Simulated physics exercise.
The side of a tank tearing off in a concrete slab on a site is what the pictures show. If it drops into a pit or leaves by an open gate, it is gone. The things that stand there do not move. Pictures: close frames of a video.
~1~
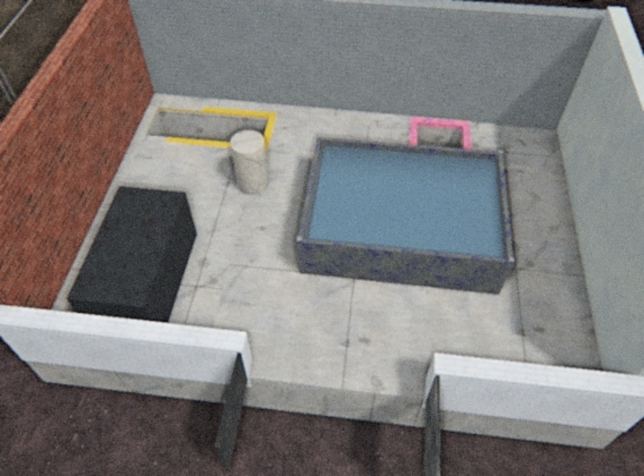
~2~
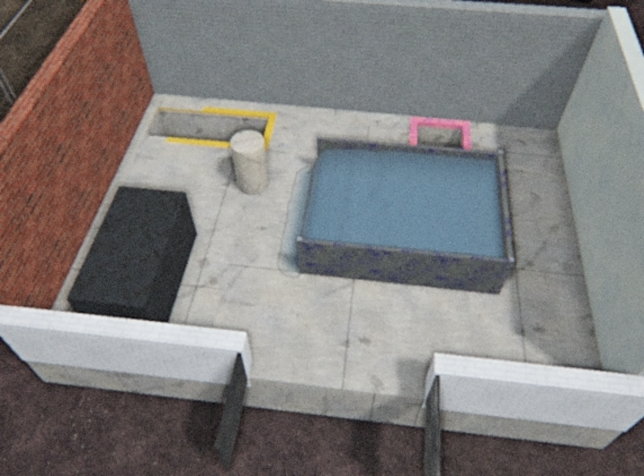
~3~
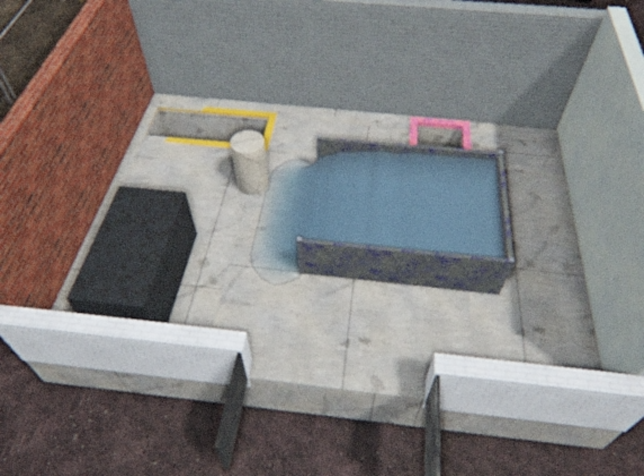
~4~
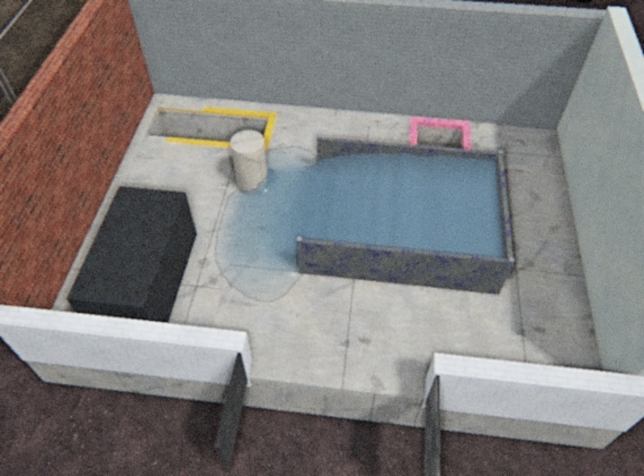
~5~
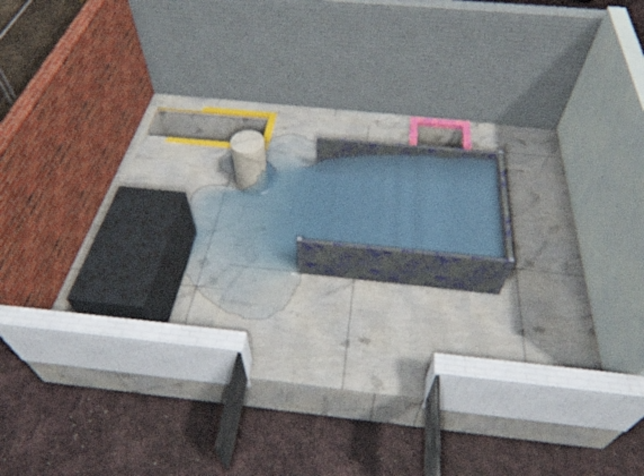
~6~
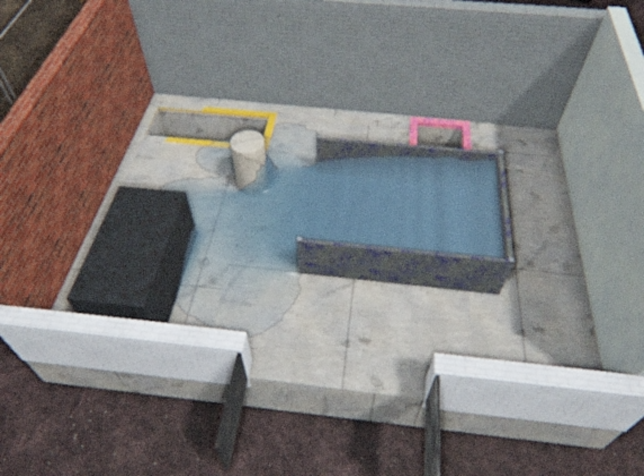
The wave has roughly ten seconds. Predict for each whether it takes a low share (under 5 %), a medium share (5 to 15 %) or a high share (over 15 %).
Prediction: The gate takes a medium share; the pink pit takes a low share; the yellow pit takes a high share.
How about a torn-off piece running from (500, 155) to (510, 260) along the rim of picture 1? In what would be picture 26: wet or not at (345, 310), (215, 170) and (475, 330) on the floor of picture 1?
Note, points one to three: Reached and soaked / unreached / reached and soaked.
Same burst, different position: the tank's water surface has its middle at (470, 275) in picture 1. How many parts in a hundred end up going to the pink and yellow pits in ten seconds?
After ten seconds: Pink pit at 4 percent, yellow pit at 30 percent.
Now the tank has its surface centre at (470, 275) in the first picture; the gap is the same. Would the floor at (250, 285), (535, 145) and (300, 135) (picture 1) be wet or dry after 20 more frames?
Outcome, in sequence: Wetted, unwetted, wetted.
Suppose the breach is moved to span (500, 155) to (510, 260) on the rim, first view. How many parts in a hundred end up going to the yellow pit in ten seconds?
Yellow: About 10 %.
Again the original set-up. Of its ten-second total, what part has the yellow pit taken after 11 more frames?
That share would be near 15 %.
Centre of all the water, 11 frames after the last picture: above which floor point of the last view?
I'd put my finger on (295, 229).
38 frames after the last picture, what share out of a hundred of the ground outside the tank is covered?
About 85 per cent.
A moment on, water covers 35 % of the floor; the gate 0 %, the pink pit 0 %, the yellow pit 2 %.
Next, water covers 45 % of the floor; the gate 0 %, the pink pit 0 %, the yellow pit 6 %.
Then, water covers 70 % of the floor; the gate 1 %, the pink pit 0 %, the yellow pit 17 %.
Later, water covers 85 % of the floor; the gate 5 %, the pink pit 1 %, the yellow pit 30 %.
In the end, water covers 95 % of the floor; the gate 9 %, the pink pit 1 %, the yellow pit 43 %.
